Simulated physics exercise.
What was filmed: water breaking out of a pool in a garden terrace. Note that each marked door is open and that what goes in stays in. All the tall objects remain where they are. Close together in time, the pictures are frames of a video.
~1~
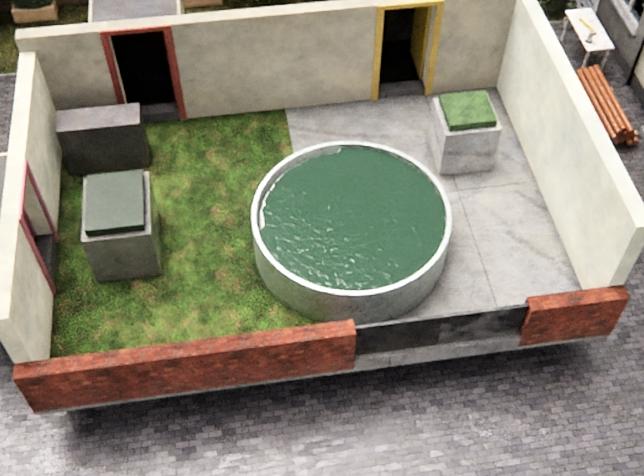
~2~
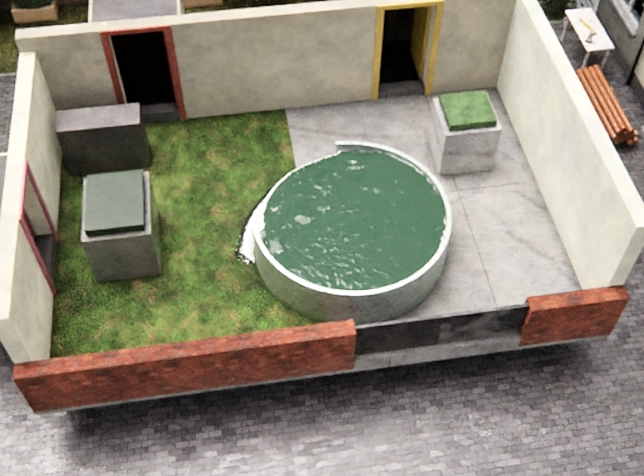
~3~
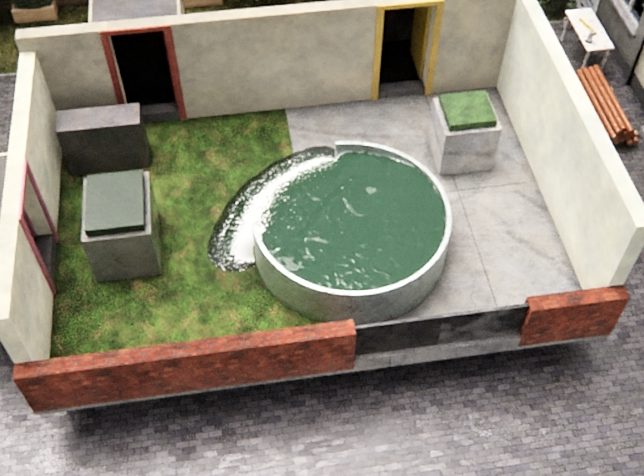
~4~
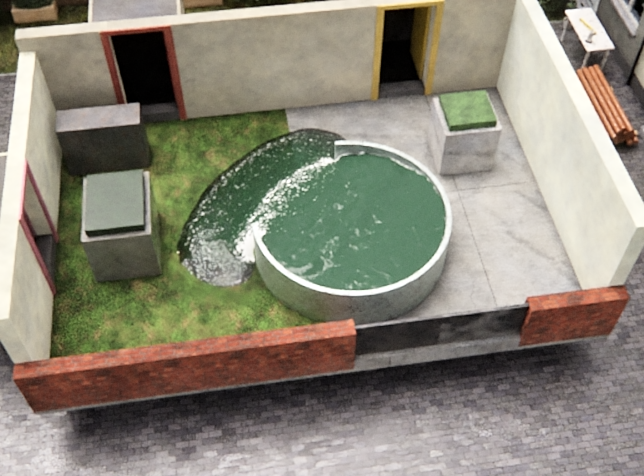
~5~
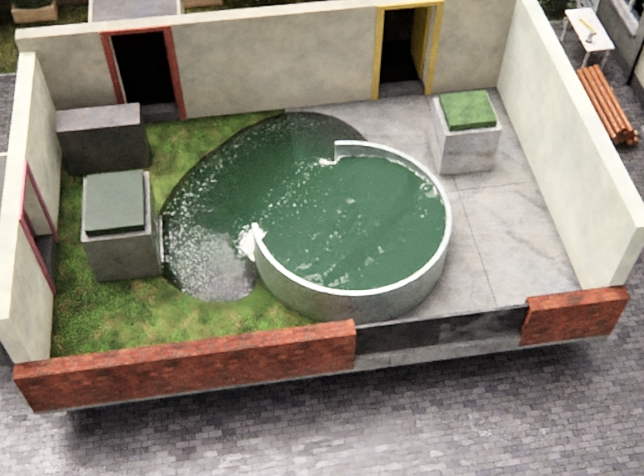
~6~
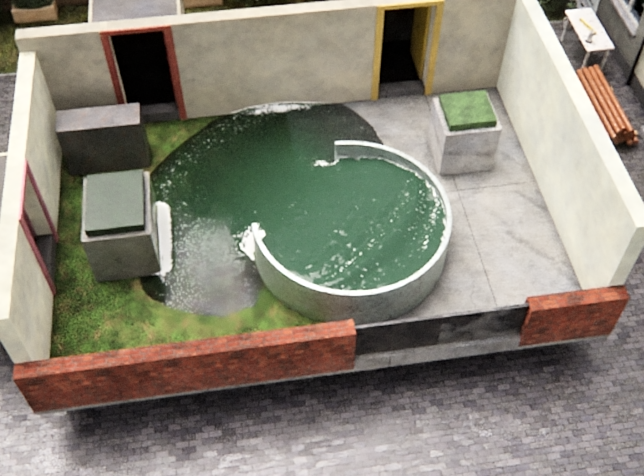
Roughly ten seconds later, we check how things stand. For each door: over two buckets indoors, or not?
The red door will get more than two buckets, the pink door will get two buckets at most, the yellow door will get two buckets at most.
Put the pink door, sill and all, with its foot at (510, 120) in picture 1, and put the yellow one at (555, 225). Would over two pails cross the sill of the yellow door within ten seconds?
Well, in that case the yellow comes up short.
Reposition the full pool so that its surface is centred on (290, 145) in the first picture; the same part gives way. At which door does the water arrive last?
Last: The pink door.
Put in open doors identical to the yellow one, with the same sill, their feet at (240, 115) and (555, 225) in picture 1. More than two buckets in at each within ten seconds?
The first door ends up above and the second ends up below.
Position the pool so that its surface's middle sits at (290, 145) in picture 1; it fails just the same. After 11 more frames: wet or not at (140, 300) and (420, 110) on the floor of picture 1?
As listed: Dry, wet.
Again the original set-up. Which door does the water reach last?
I say the door marked pink.
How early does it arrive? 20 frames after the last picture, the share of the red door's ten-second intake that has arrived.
Roughly 65 per cent.
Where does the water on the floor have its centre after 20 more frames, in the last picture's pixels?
(242, 201).
A moment on, water covers 40 % of the floor; the red door wet at the sill, nothing in, the pink door not reached, the yellow door wet at the sill, nothing in.
Next, water covers 55 % of the floor; the red door over two buckets in, the pink door not reached, the yellow door wet at the sill, nothing in.
Then, water covers 75 % of the floor; the red door far over two buckets in, the pink door wet at the sill, nothing in, the yellow door wet at the sill, nothing in.
Later, water covers 90 % of the floor; the red door far over two buckets in, the pink door wet at the sill, nothing in, the yellow door wet at the sill, nothing in.
In the end, water covers 100 % of the floor; the red door far over two buckets in, the pink door wet at the sill, nothing in, the yellow door under two buckets in.
